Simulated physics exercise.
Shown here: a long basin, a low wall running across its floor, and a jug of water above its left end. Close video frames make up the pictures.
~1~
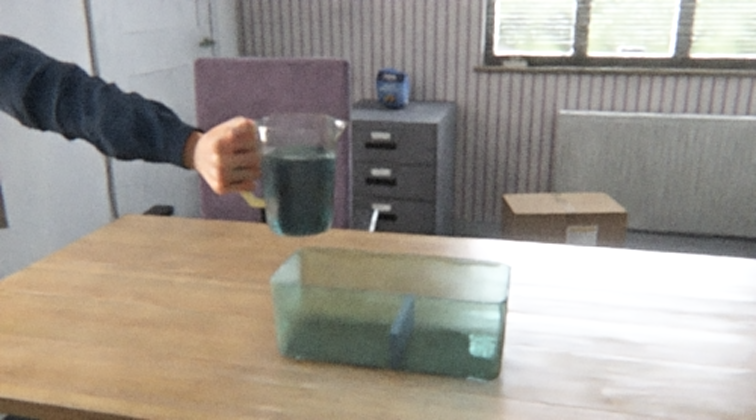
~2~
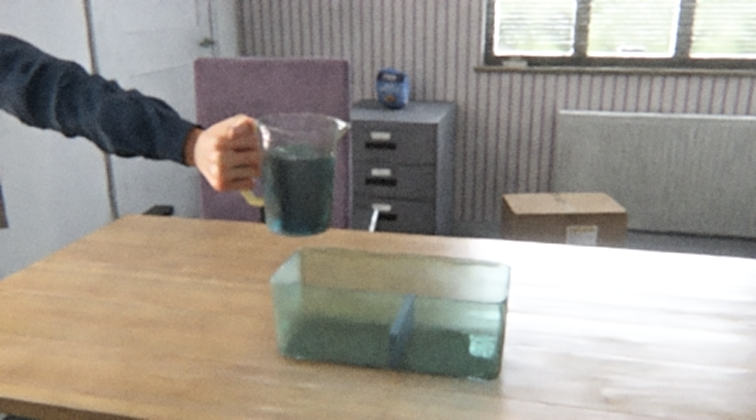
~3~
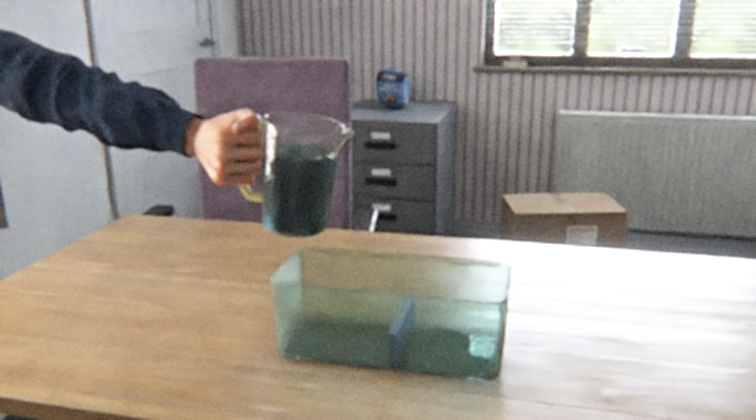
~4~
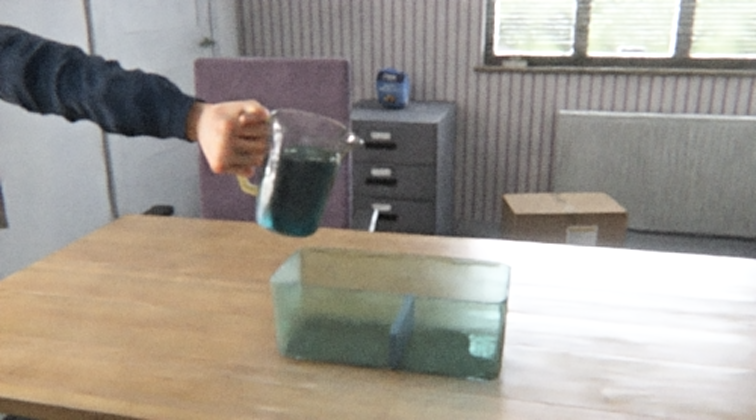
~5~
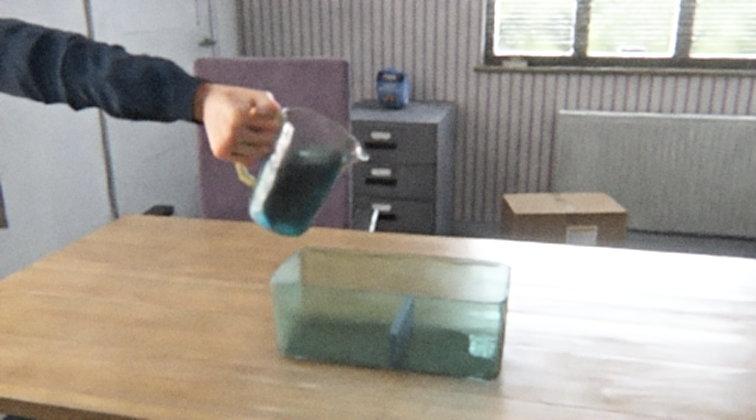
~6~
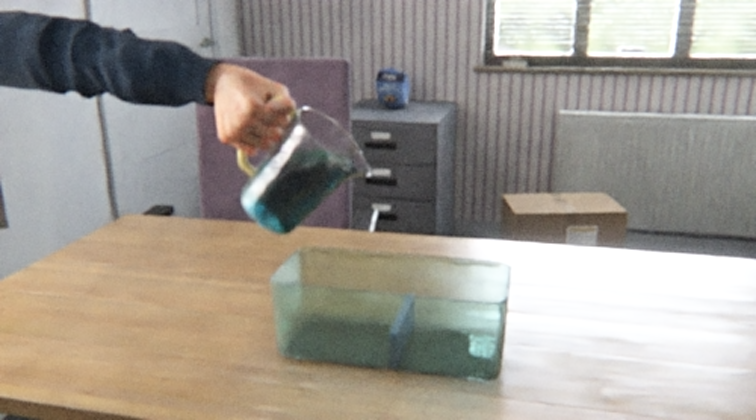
On a wooden table in an office sat a long greenish basin with a low divider inside, and above its left end a hand gradually tilted a clear jug of blue-green water to the right.
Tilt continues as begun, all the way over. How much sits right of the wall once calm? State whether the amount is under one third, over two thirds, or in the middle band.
The share right of the wall does reach a third but does not go past two thirds.
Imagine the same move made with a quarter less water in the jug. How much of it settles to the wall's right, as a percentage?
About 25 in a hundred.
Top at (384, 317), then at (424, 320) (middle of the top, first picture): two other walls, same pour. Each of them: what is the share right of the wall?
Record: Case 1 near 90 %, case 2 near 5 %.
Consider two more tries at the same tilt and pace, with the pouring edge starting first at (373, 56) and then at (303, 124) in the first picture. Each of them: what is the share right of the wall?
About 85 per cent, then about 5 per cent.
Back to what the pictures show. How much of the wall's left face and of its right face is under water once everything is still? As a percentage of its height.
I'd say about 40 for the left and about 30 for the right.
A moment on, the tilt is 93° and 70 per cent is still to pour, 5 is left of the wall and 6 right of it.
Next, the tilt is 100° and 26 per cent is still to pour, 33 is left of the wall and 24 right of it.
Then the tilt is 100° and 7 per cent is still to pour, 47 is left of the wall and 41 right of it.
Later the tilt is 100° and 1 per cent is still to pour, 56 is left of the wall and 41 right of it.
At rest 58 per cent lies left of the wall, 42 right of it and 1 outside.
